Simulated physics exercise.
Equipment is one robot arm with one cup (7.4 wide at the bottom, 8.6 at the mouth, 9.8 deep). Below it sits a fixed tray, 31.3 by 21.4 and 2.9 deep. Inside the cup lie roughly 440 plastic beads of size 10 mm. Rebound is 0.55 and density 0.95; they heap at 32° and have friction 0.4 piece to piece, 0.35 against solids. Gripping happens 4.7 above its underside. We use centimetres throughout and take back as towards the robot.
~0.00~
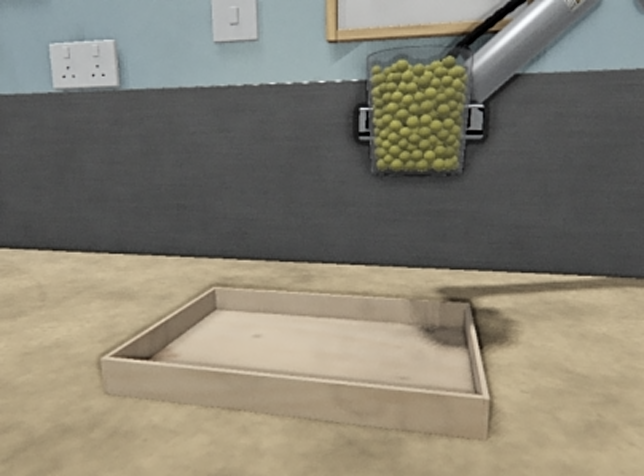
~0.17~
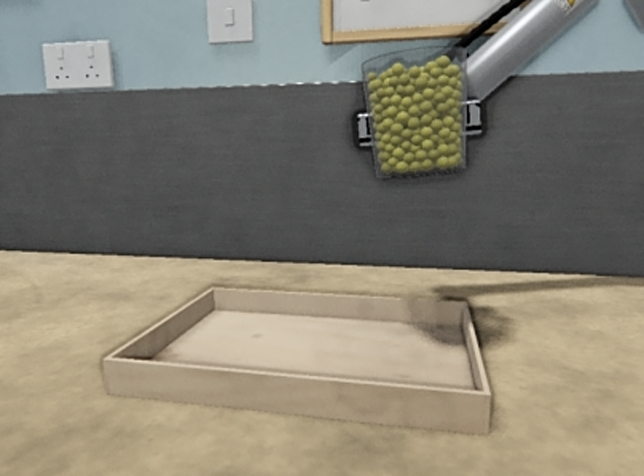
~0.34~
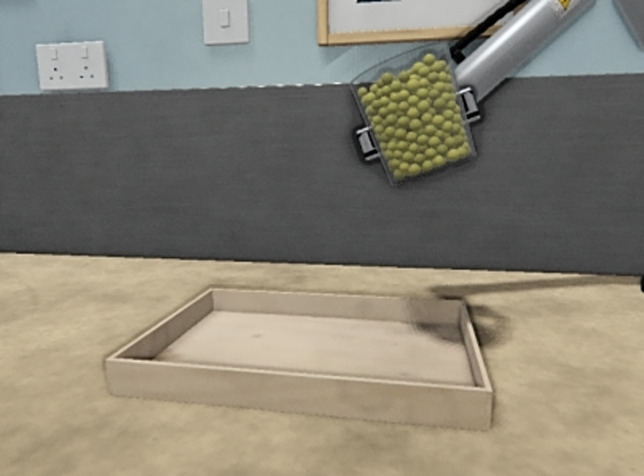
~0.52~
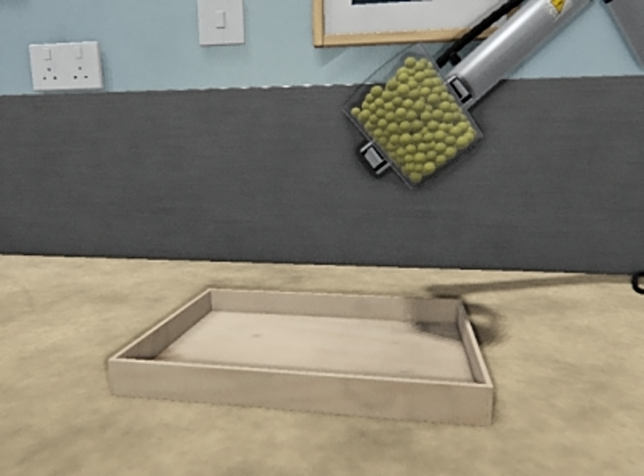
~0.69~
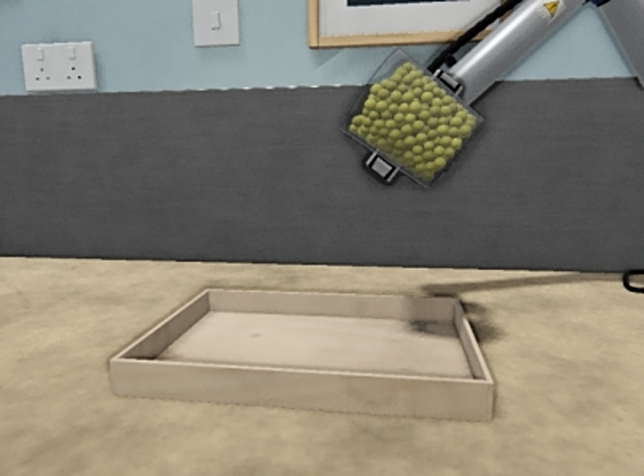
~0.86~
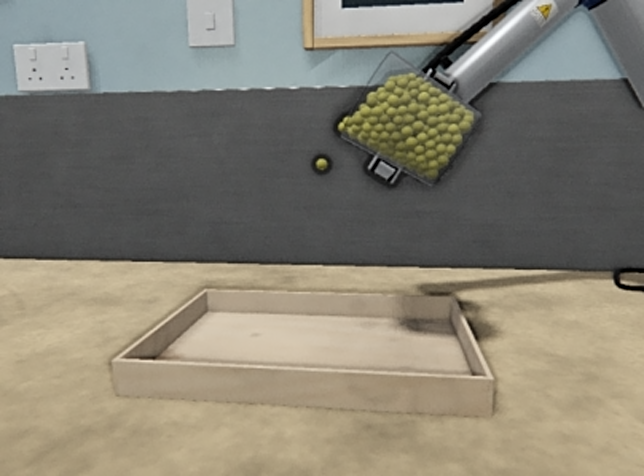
Robot arm tilting a clear cup packed with green beads to the left above a shallow tray, one bead dropping out.
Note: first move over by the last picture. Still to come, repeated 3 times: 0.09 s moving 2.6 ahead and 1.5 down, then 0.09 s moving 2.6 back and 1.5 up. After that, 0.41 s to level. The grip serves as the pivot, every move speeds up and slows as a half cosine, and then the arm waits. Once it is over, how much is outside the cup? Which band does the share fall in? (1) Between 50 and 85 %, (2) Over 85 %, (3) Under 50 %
3.
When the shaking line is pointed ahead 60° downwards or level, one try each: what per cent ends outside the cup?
10 and 40 %.
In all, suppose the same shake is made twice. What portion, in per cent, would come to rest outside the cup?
Roughly 15 in a hundred.
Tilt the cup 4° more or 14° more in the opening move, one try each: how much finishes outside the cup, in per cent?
Roughly 30 per cent on the first try and 45 per cent on the second.
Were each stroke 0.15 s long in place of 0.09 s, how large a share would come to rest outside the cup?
I'd expect close to 10 in a hundred.
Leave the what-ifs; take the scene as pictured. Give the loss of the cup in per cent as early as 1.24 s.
Near 15 in a hundred parts have gone so far.
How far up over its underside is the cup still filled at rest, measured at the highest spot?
Around 9.0 cm above the underside.
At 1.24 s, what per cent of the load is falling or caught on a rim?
Some 6 percent.
By 1.24 s, tilted 58° forward, highest piece 27 above the table; 385 in the cup, 34 in the tray, 26 in flight or on a rim.
By 1.62 s, tilted 26° forward, highest piece 27 above the table; 350 in the cup, 88 in the tray, 3 on the table or floor, 4 in flight or on a rim.
By 2.01 s, level, highest piece 28 above the table; 350 in the cup, 92 in the tray, 3 on the table or floor.
By 3.06 s, level, highest piece 27 above the table; 350 in the cup, 92 in the tray, 3 on the table or floor.
Final count, 350 in the cup, 92 in the tray, 3 on the table or floor. That is 21 % outside the cup.
